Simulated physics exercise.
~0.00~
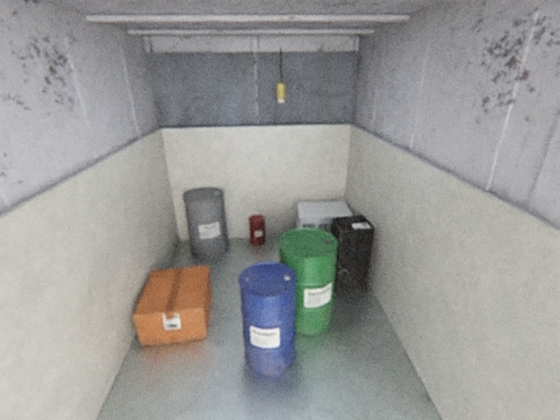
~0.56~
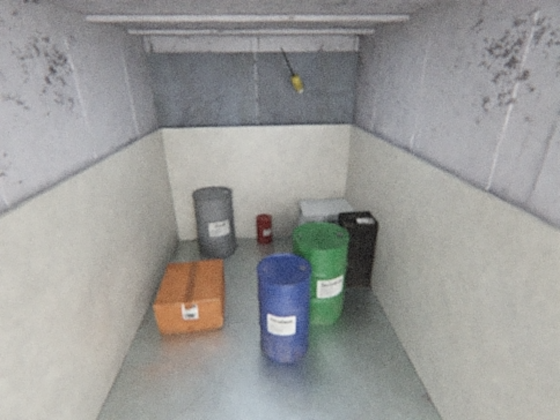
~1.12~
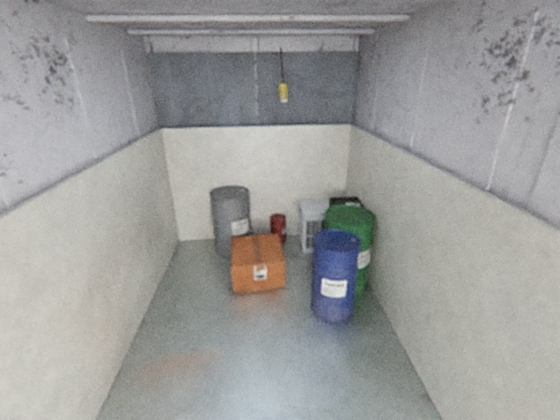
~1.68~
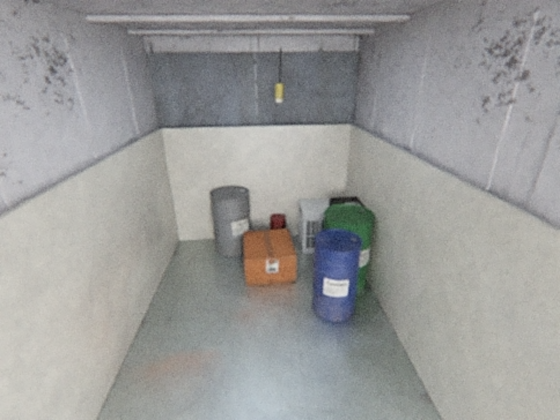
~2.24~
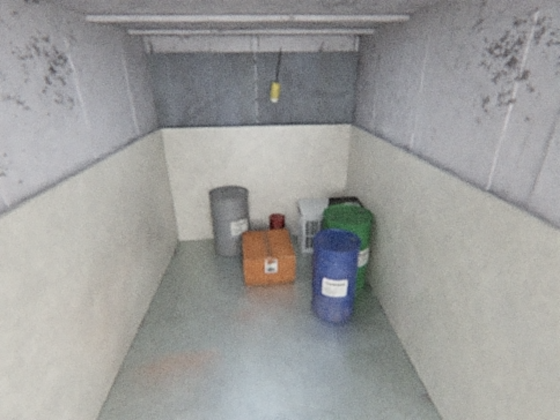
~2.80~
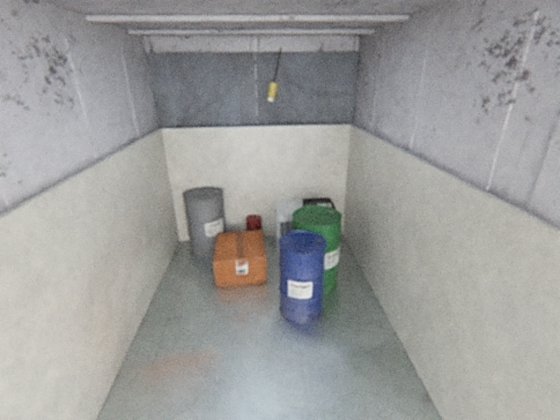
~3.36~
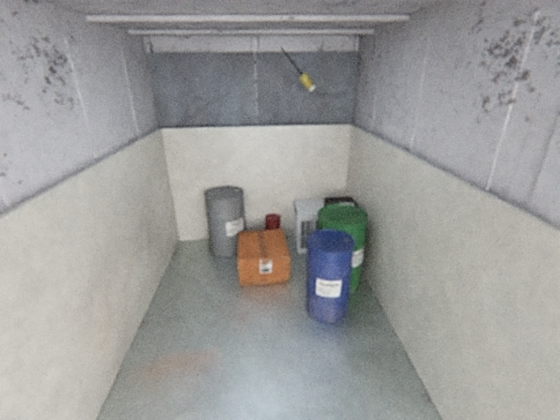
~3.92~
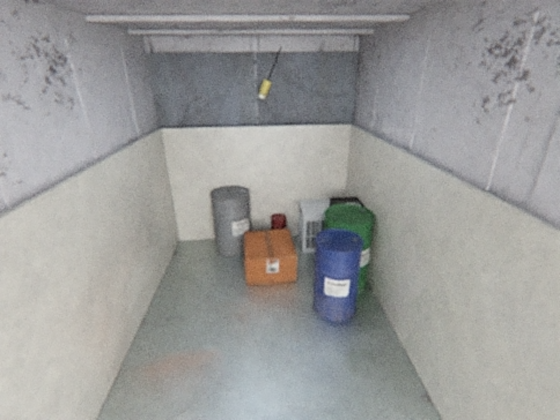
Drums and boxes slide toward the van's front right, shift left, then slide back right, upright.
